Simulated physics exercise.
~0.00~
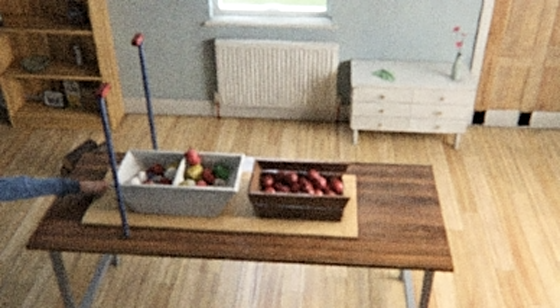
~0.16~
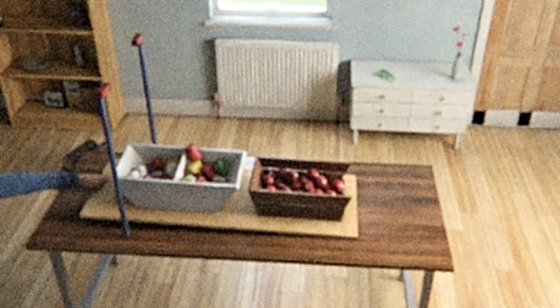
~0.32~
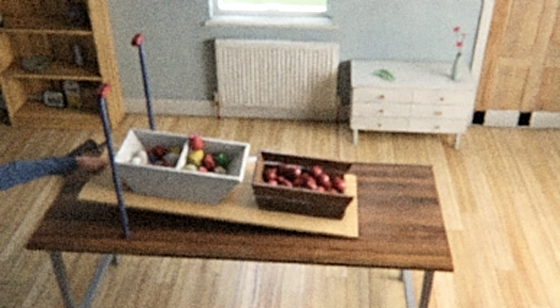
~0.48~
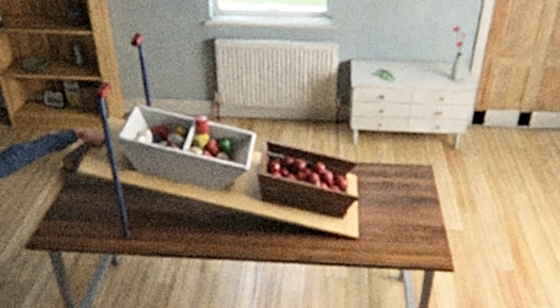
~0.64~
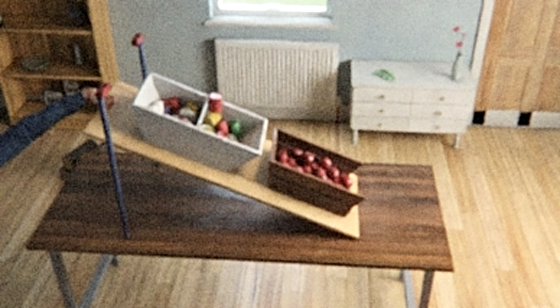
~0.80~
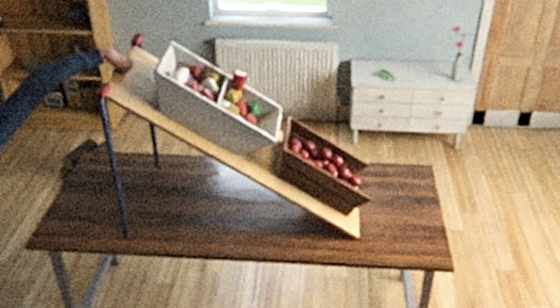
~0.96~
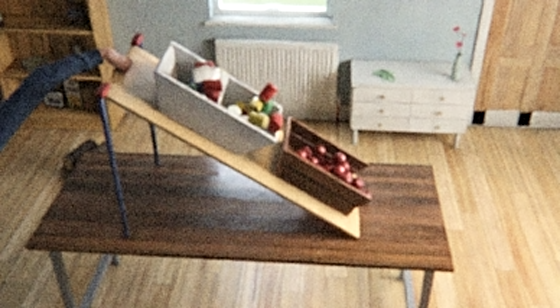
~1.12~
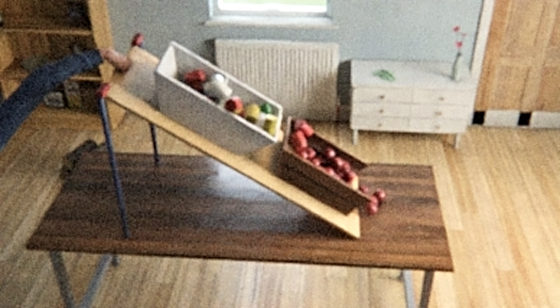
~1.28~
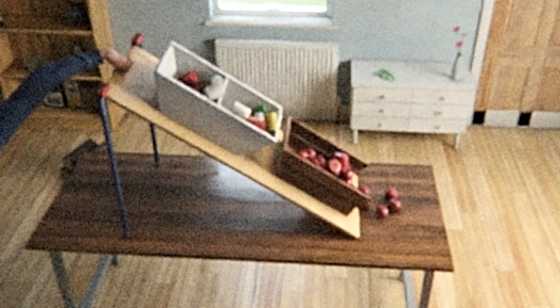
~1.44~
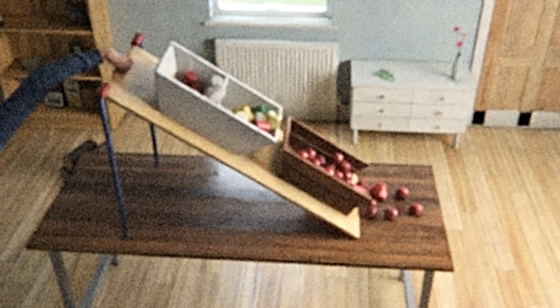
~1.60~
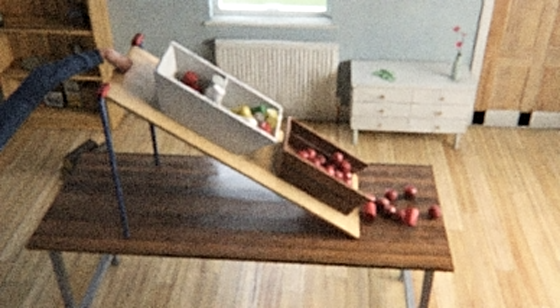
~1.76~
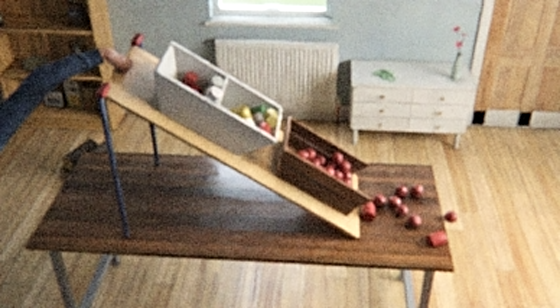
An arm at the left lifted one end of a board holding a white tub of mixed items and a wooden tub of red apples until it sloped steeply, and several apples tumbled out onto the table while both tubs stayed put.
